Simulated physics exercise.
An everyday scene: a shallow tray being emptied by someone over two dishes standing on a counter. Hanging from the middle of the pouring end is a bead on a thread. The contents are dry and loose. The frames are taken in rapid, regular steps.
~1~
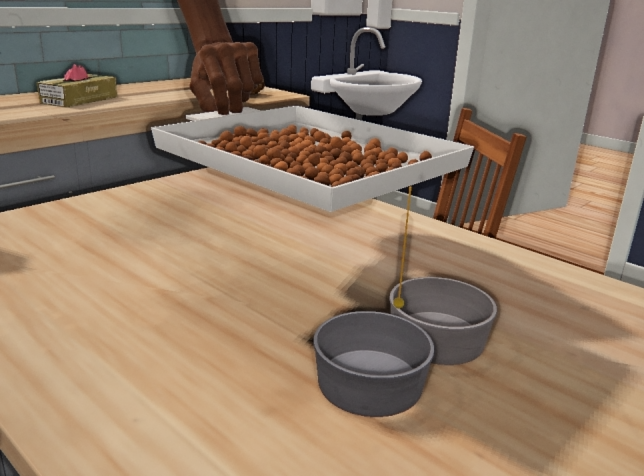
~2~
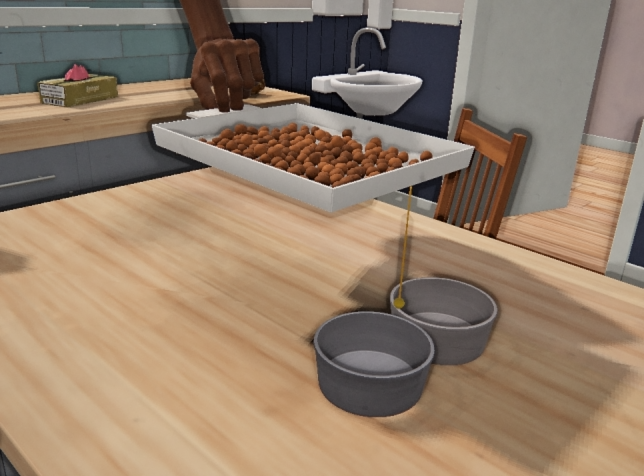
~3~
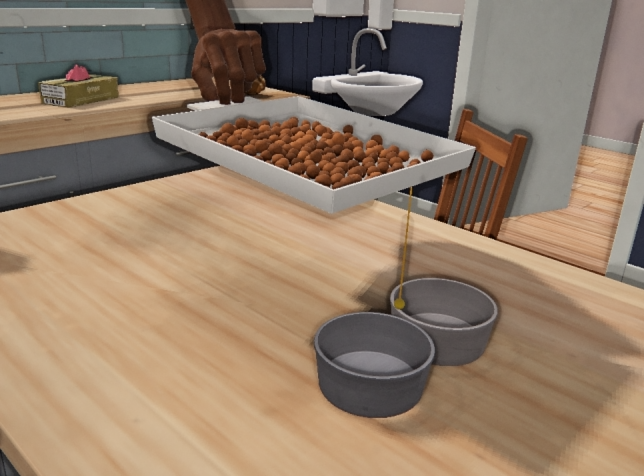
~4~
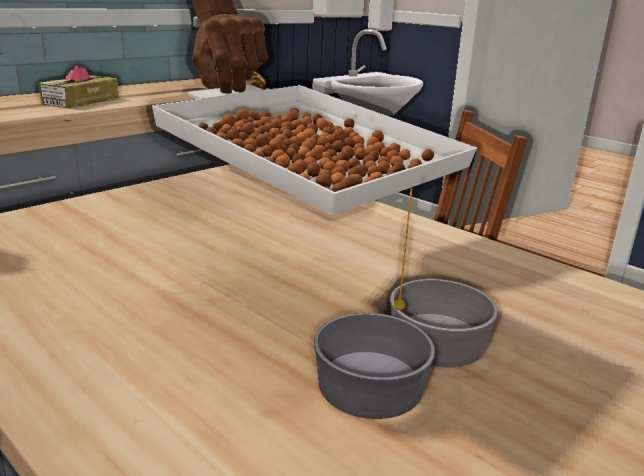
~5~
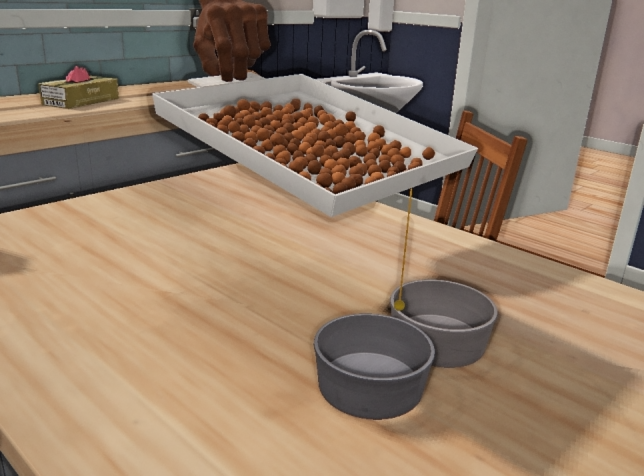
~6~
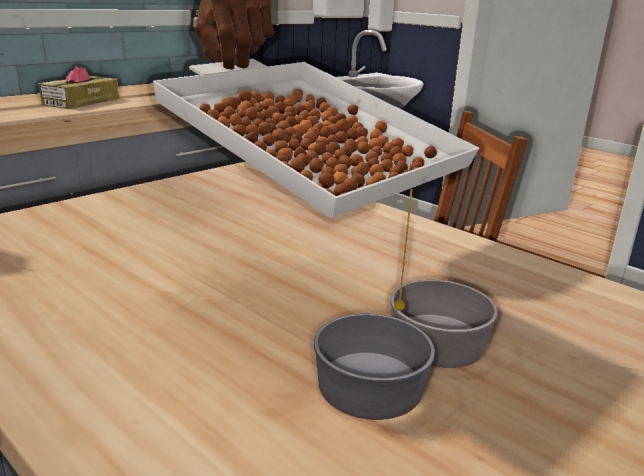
A shallow white tray of round brown hazelnuts is held above a pale wooden table in a kitchen, seen from slightly above by a still camera. Two grey dishes stand below its near end, where a golden bead hangs on a thread, with a sink and wooden chair behind. The dark-skinned hand at the far end rises slightly, steepening the tray gently toward the dishes, its left corner dipping a little.
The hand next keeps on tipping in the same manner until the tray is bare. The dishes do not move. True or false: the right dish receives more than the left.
False, the left dish receives more.
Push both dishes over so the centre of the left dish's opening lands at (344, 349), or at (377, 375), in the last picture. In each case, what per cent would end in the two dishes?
Trial 1 near 30 %, trial 2 near 80 %.
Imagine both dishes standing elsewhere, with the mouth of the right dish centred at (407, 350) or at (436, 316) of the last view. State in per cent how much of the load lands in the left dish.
About 20% on the first try and 50% on the second.
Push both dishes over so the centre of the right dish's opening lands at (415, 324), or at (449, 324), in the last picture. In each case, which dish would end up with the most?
The dish to the left; the dish to the left.
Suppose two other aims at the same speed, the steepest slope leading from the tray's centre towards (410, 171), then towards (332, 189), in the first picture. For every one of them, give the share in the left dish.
Lab note: Try 1 = 0 %, try 2 = 50 %.
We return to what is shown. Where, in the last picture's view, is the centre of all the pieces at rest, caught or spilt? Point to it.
Roughly at (416, 411), give or take.
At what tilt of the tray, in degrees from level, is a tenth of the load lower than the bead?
It's turned some 105 degrees by then.
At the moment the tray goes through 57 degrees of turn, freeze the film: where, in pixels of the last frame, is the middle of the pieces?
Somewhere around pixel (366, 127) in the last picture.
Soon after the last picture, tray tipped steeply; nearly all on the tray; a stray few in the air.
A little later, tray tipped right over; nearly all on the tray; a stray few in the left dish.
Later still, tray tipped past a quarter turn; about a third in the left dish; a stray few in the right dish; about two thirds outside both.
At rest, tray tipped past a quarter turn; about a third in the left dish; a stray few in the right dish; about two thirds outside both.
